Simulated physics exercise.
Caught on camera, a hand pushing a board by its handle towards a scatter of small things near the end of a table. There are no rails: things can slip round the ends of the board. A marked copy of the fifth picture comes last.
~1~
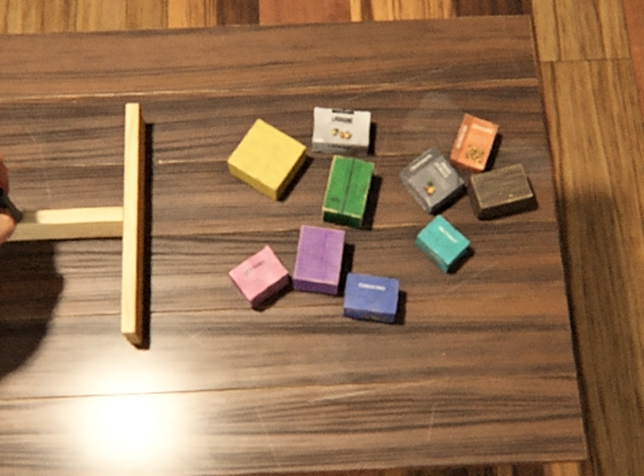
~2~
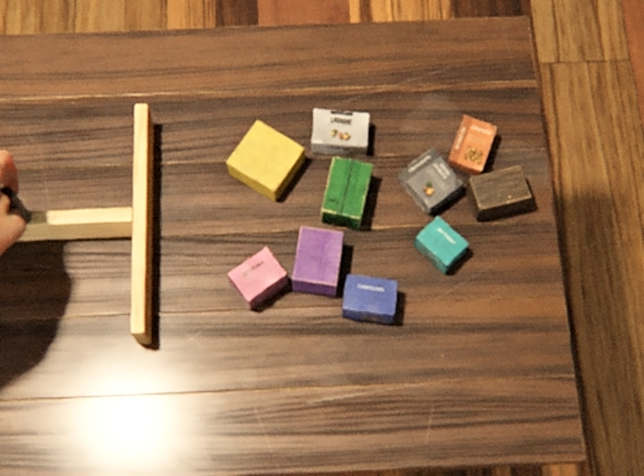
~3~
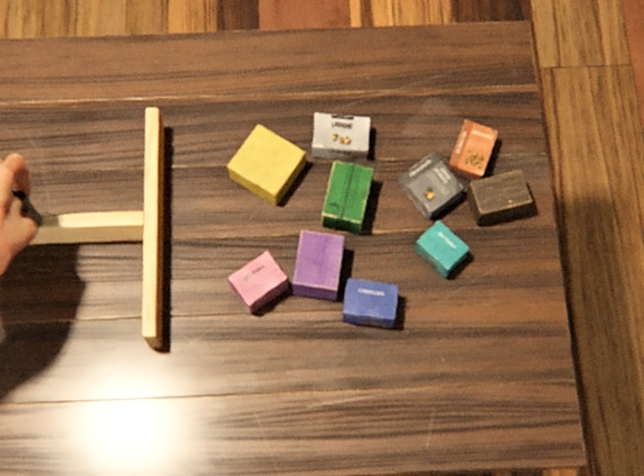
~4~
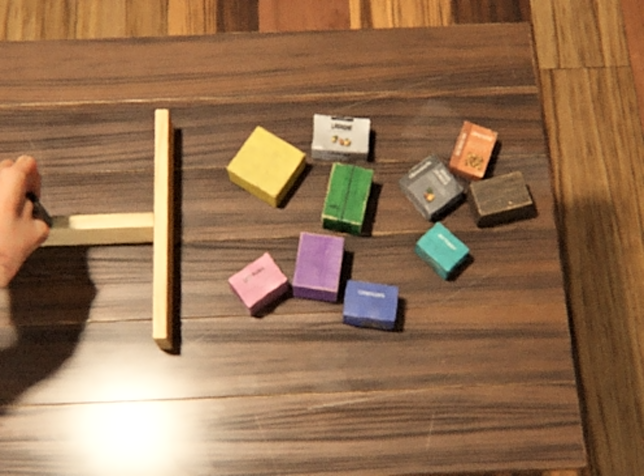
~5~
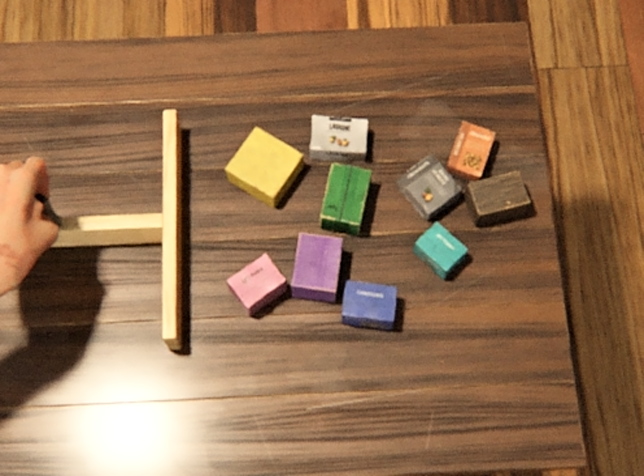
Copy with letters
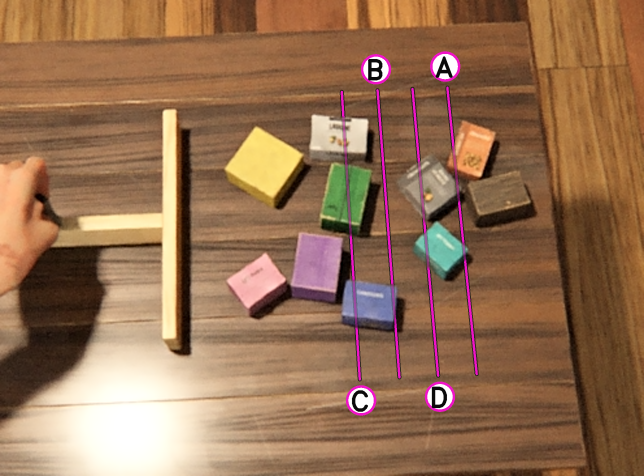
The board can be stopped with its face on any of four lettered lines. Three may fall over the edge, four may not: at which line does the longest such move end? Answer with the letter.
No farther than A.
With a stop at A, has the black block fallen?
Yes.
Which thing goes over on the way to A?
The black block.
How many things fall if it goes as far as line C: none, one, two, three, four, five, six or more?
In all, none.
On the marked copy, A at (461, 223); B at (388, 227); C at (350, 228); D at (425, 225).
Following A. Soon after the start, board (274, 215); white packet (347, 131); blue packet (392, 308).
Later, board (380, 211); black block (546, 195); orange box (498, 145).
In the end, board (461, 207); black block over the edge; grey box (543, 185); one fallen.
As for the rest, B is within the limit but short; C is within the limit but short; D is within the limit but short.
